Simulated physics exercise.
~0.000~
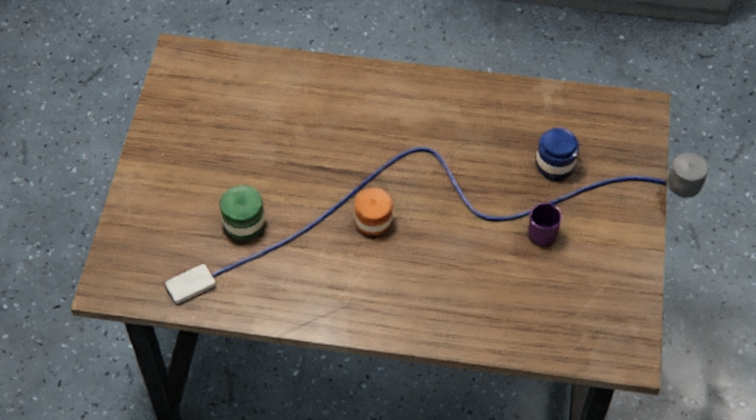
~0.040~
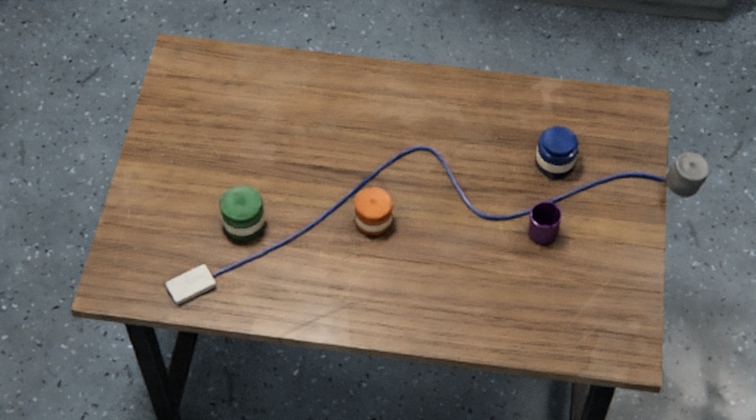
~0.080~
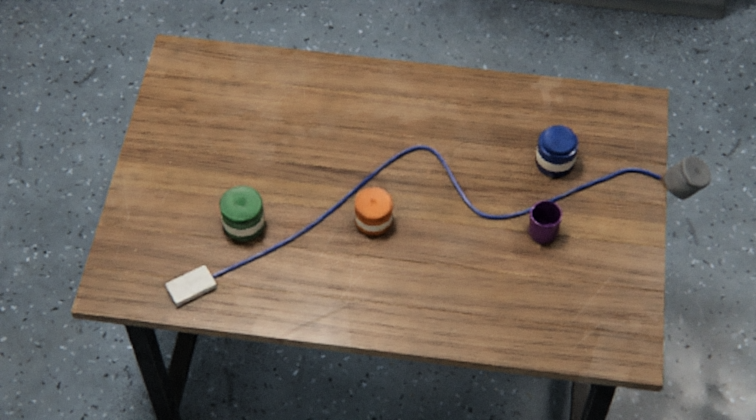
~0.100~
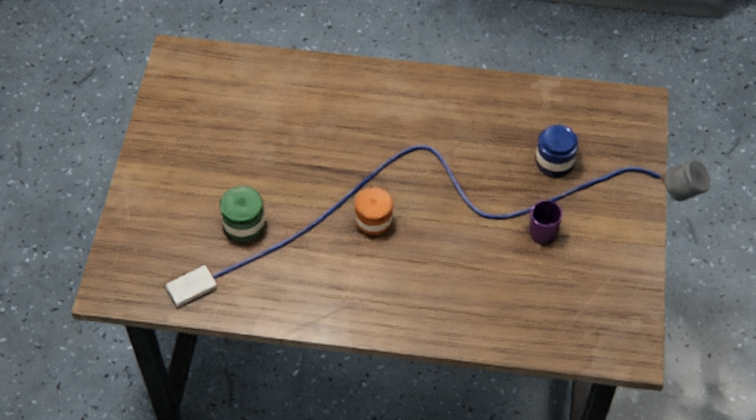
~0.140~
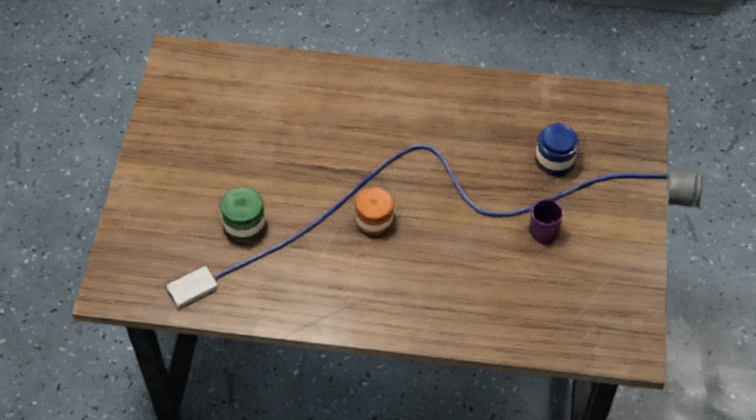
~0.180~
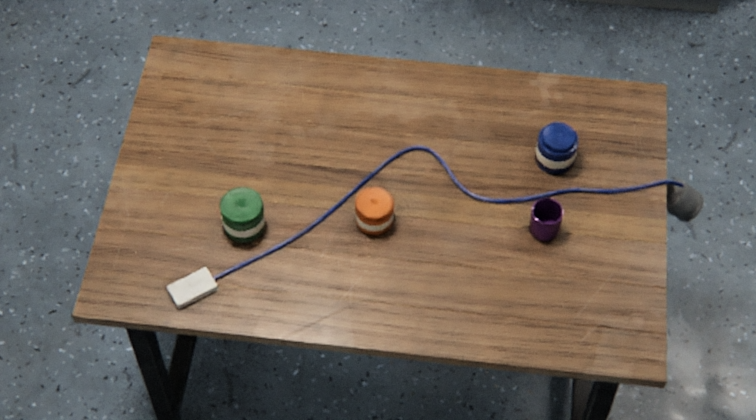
Grey speaker on a blue cable turning and dipping slightly beside a wooden table's right edge, the cable straightening near a purple mug.
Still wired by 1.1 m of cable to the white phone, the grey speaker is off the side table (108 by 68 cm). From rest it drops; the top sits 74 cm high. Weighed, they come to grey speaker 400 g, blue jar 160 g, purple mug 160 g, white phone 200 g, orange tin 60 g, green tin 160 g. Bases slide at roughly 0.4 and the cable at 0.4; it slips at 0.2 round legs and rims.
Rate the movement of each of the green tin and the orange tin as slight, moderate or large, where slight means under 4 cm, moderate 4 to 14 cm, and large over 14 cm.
Ratings - green tin: Slight; orange tin: Large.
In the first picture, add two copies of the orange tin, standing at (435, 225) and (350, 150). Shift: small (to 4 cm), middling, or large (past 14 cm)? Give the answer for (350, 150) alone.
Slight.
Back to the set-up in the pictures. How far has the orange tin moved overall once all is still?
The orange tin ends up off the top.
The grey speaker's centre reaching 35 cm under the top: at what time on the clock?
Near 0.46 seconds.
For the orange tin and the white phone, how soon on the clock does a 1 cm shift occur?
The orange tin at 0.28 seconds and the white phone at 0.30 seconds.
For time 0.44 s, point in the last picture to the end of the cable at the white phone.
In the last view it is close to (278, 260).
After 0.4 s, the cable's tail end at (278, 260); orange tin 20 cm off its start, white phone 12 cm off its start, grey speaker over the edge.
After 0.7 s, the cable's tail end at (385, 233); orange tin 33 cm off its start, white phone 33 cm off its start, grey speaker over the edge.
After 0.9 s, the cable's tail end at (482, 218); orange tin over the edge, white phone 52 cm off its start at (460, 216), grey speaker over the edge.
After 1.2 s, the cable's tail end at (489, 217); orange tin over the edge, white phone 54 cm off its start, grey speaker over the edge.
After 2.4 s, the cable's tail end at (489, 217); orange tin over the edge, green tin 0 cm off its start at (241, 204), white phone 54 cm off its start at (467, 215), grey speaker over the edge.
